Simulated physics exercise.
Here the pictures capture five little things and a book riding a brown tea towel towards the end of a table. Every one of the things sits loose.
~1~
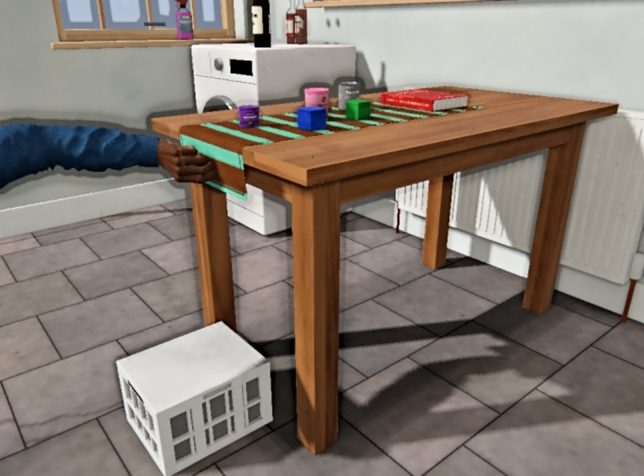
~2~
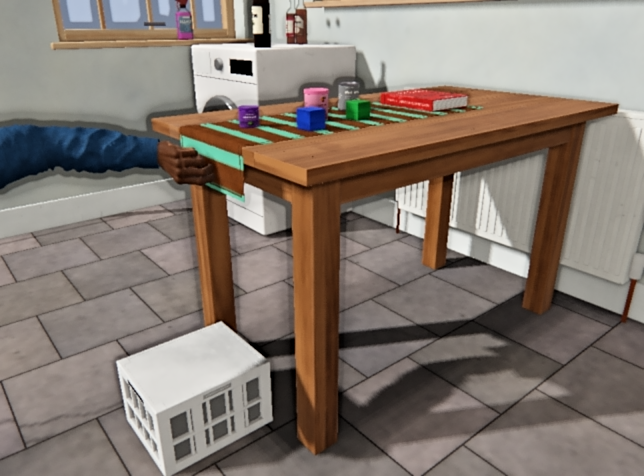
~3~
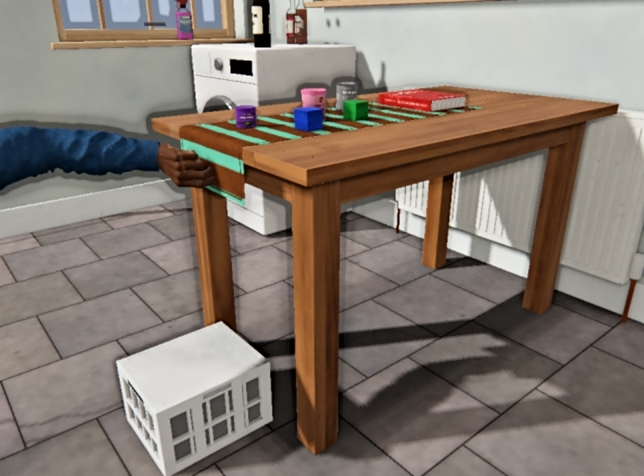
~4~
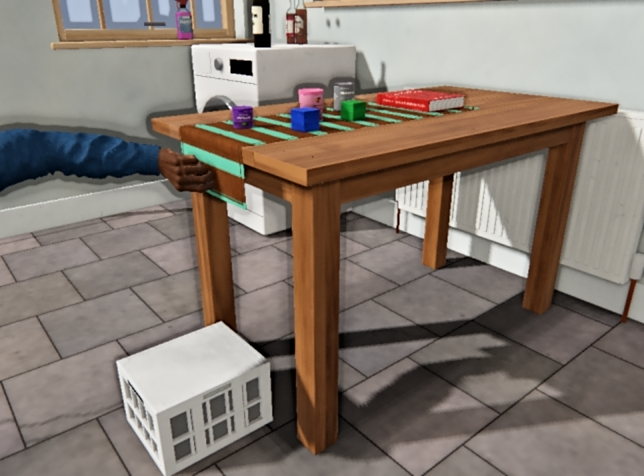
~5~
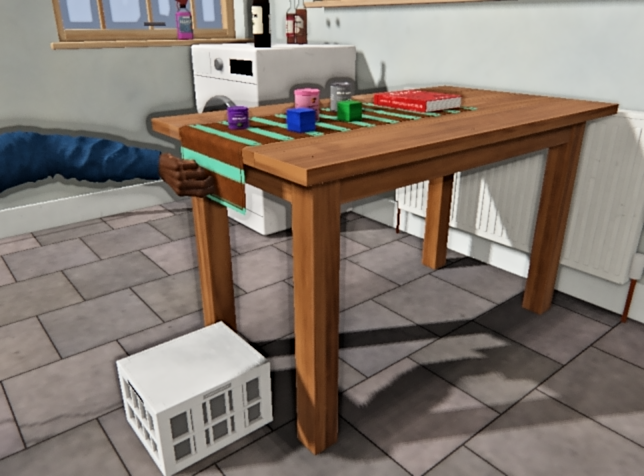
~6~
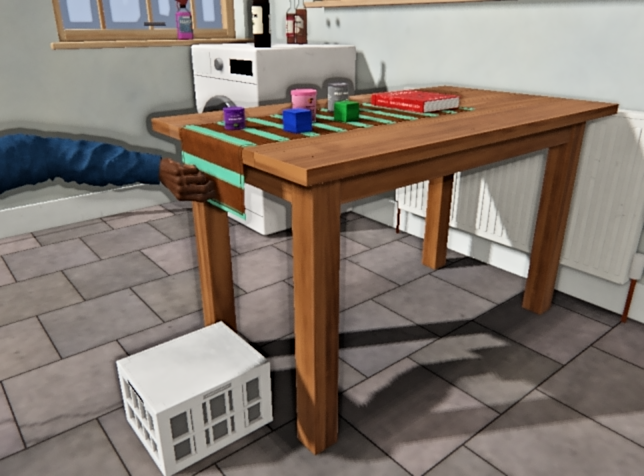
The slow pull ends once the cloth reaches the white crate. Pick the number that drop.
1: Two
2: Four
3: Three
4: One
The answer is 2.
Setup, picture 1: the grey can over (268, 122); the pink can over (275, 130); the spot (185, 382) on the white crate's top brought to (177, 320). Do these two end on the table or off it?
Here's what happens: The grey can leaves its perch, the pink can leaves its perch.
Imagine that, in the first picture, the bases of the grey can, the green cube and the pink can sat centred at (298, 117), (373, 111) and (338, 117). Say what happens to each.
Result - grey can lost; green cube retained; pink can lost.
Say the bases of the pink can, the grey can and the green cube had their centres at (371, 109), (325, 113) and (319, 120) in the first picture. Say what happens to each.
Note - pink can retained, grey can lost, green cube lost.
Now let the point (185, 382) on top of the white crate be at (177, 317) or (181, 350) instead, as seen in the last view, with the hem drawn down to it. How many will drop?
2 and 3.
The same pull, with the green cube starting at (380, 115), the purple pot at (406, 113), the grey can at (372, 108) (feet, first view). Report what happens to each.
The green cube remains up; the purple pot survives; the grey can survives.
Soon after, hem near (218, 295); purple pot and blue cube gone.
Then, hem on the crate; purple pot, blue cube, pink can and green cube gone.
At rest, hem on the crate; purple pot, blue cube, pink can and green cube gone. The count of fallen things is four.
